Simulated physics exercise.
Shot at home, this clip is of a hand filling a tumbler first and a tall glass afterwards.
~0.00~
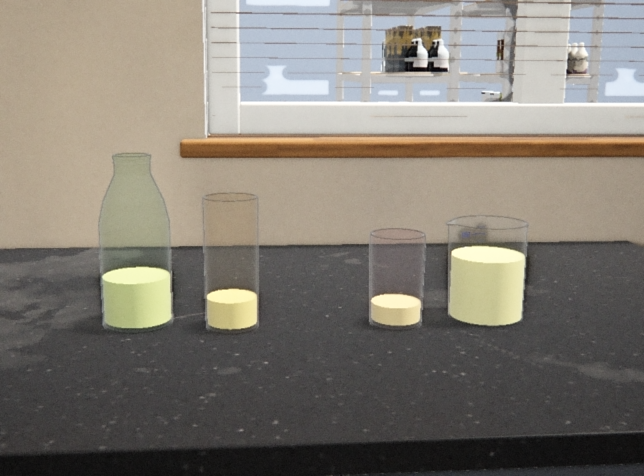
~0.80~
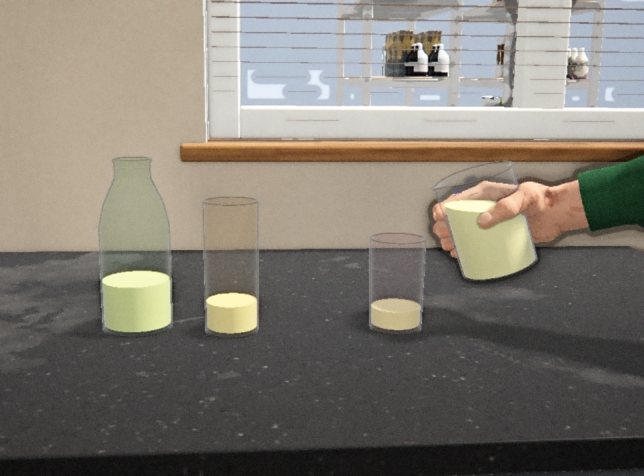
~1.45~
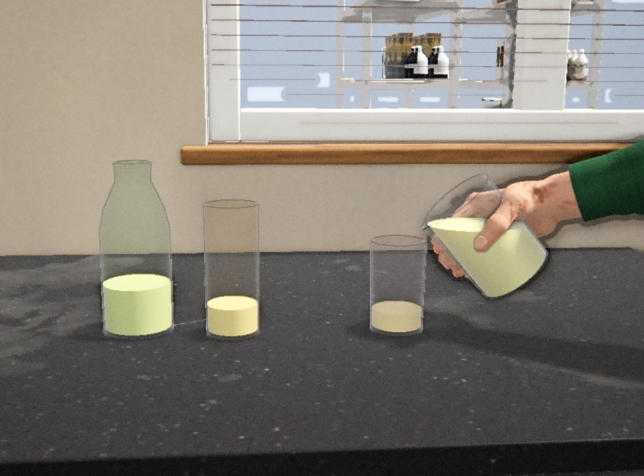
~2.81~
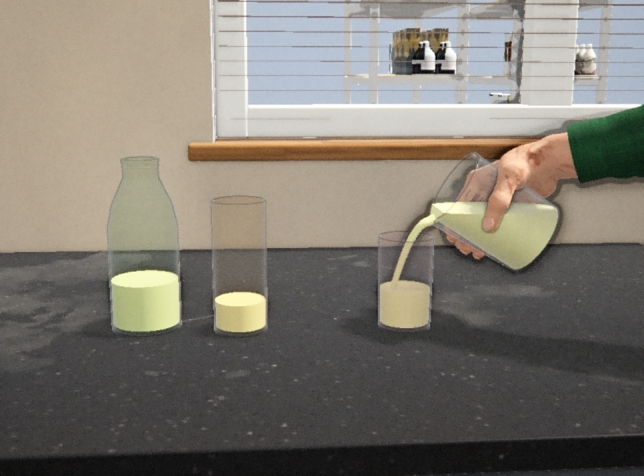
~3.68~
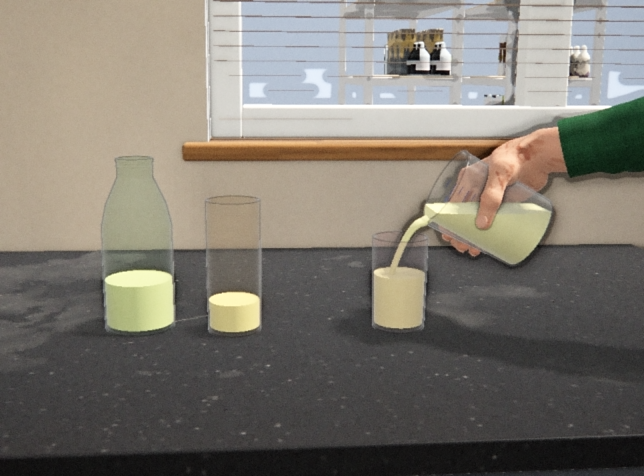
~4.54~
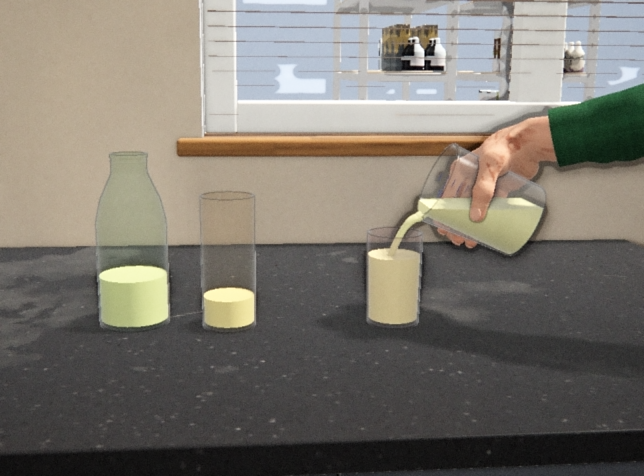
A hand lifts the beaker on the right, tilts it left, and pours lemonade into the tumbler.
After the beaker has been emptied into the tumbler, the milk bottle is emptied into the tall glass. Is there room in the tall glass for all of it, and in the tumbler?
In the end I expect the tall glass will keep it all in, I expect the tumbler will spill.
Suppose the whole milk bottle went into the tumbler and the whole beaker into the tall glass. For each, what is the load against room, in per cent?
The first sits near 100 per cent of capacity and the second near 130 per cent.
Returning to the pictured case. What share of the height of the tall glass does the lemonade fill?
I'd put it at some 80 per cent.
By 7.0 s, the tumbler is full to the brim with a puddle round it.
By 18.6 s, the tall glass is about three quarters full; the tumbler is full to the brim with a puddle round it.
